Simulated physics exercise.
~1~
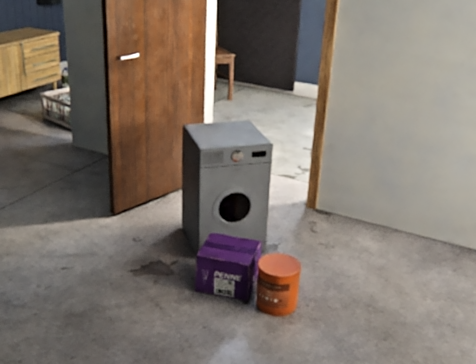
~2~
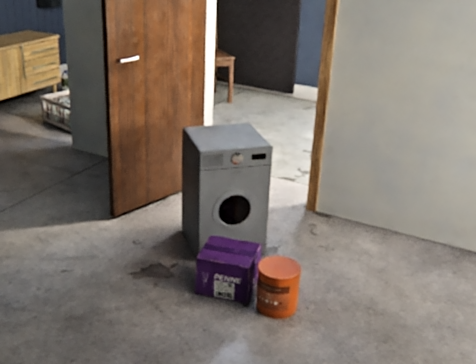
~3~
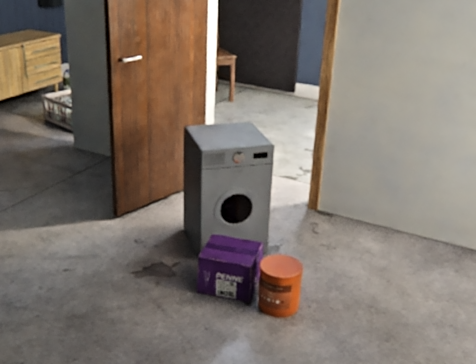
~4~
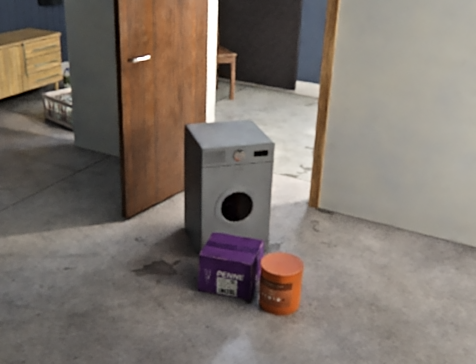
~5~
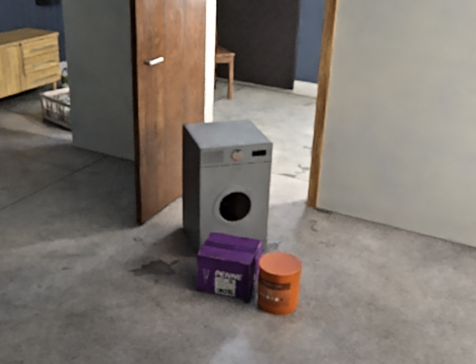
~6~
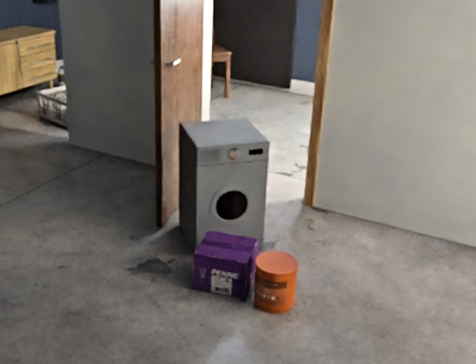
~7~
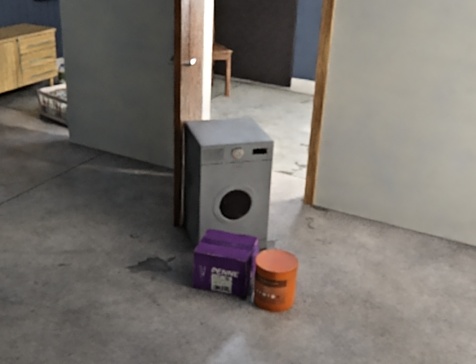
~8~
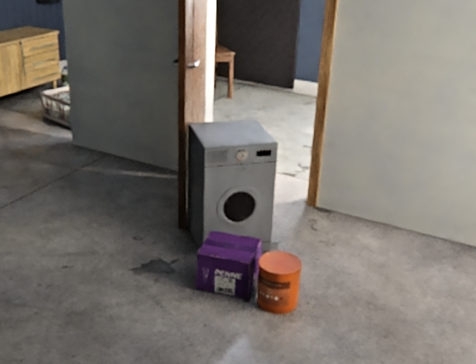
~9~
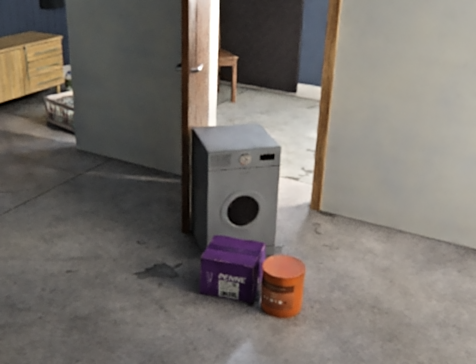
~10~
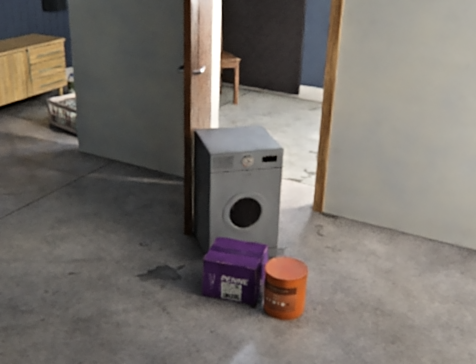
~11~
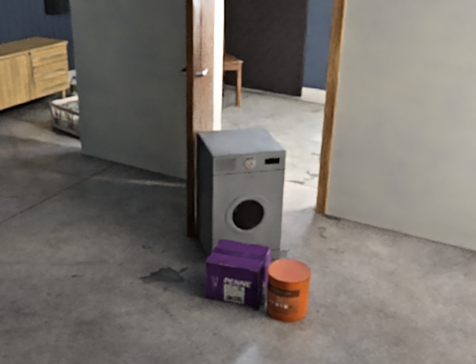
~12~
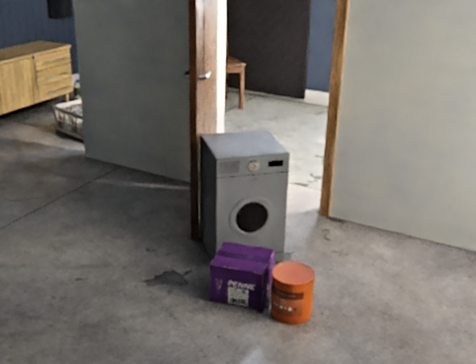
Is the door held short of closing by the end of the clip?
Yes, the door jams at the side of the grey washing machine and is still well open at the end.
